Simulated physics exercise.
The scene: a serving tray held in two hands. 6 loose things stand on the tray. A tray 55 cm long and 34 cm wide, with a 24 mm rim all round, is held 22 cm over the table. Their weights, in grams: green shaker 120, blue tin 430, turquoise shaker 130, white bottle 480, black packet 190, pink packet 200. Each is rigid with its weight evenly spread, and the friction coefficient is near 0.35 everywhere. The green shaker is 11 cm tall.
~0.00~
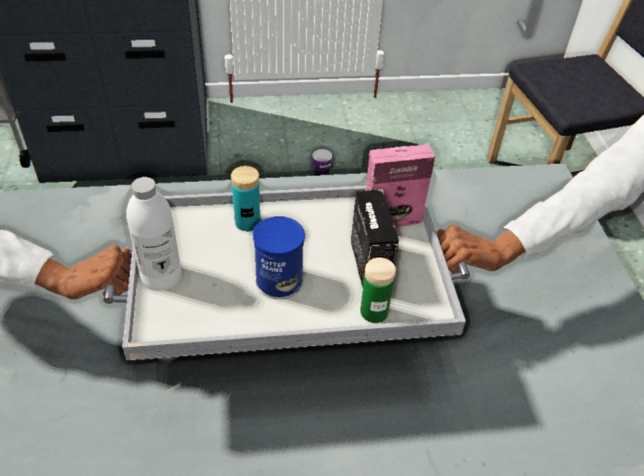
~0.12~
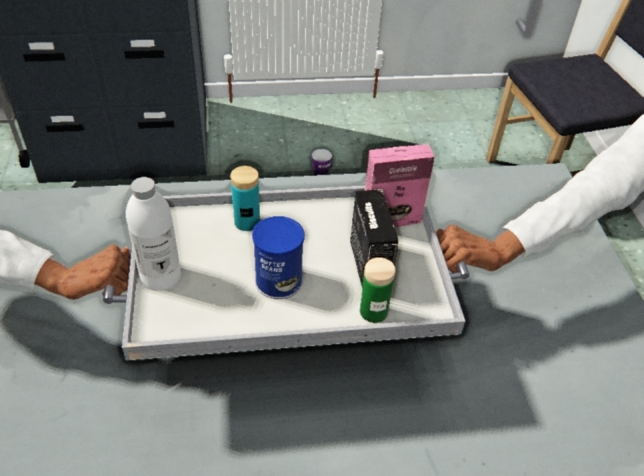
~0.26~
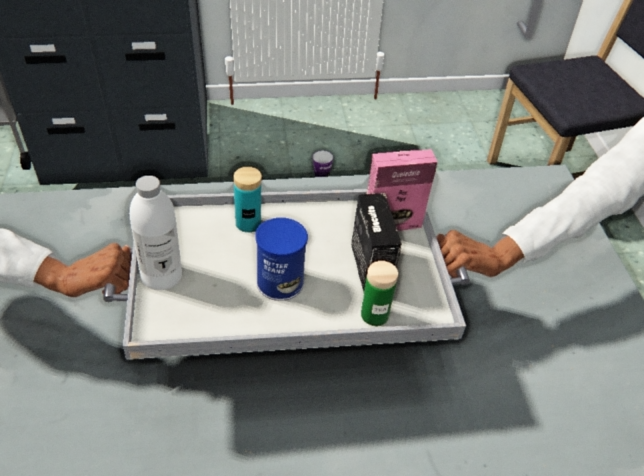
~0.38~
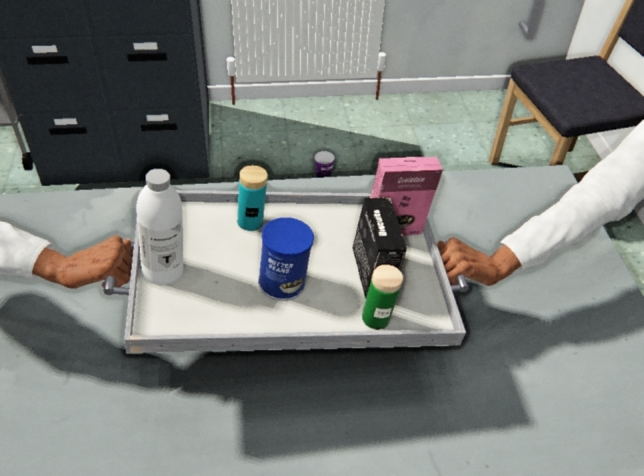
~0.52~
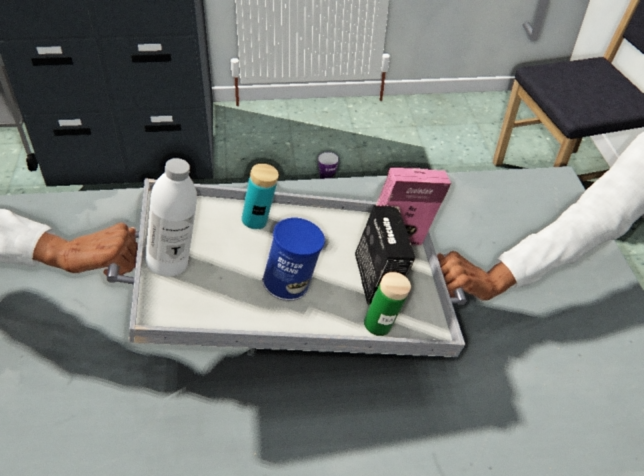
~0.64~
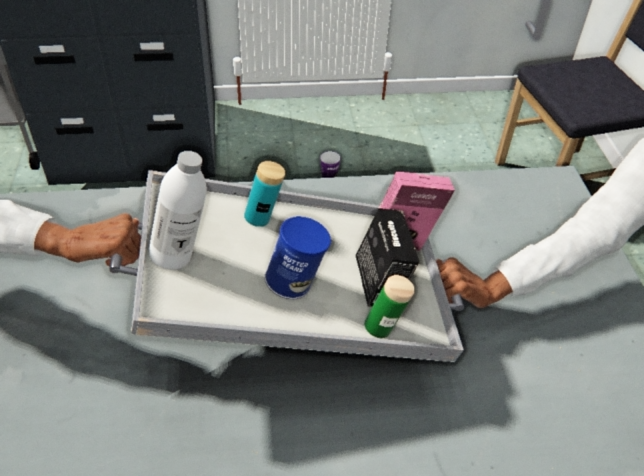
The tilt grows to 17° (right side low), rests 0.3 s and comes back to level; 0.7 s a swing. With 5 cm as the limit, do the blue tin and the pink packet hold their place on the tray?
The blue tin holds its spot; the pink packet holds its spot.
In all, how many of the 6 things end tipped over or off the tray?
0 of them.
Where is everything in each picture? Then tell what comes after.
The first picture shows tray level; blue tin (279, 258); pink packet (397, 189).
The second picture shows tray level; white bottle (153, 234); black packet (373, 241).
The third picture shows tray tilted 2°, right edge down; green shaker (379, 294); turquoise shaker (248, 200).
The fourth picture shows tray tilted 5°, right edge down; white bottle (161, 227); black packet (378, 248).
The fifth picture shows tray tilted 12°, right edge down; green shaker (387, 305); turquoise shaker (260, 197).
The sixth picture shows tray tilted 15°, right edge down; blue tin (297, 259); pink packet (409, 213).
By 1.04 s, tray tilted 17°, right edge down.
By 1.44 s, tray tilted 9°, right edge down.
By 1.54 s, tray tilted 5°, right edge down.
By 1.74 s, tray level.
When it is over (2.3 s), all 6 within 5 cm of the start. In the last view, blue tin near (287, 261), pink packet near (405, 191).
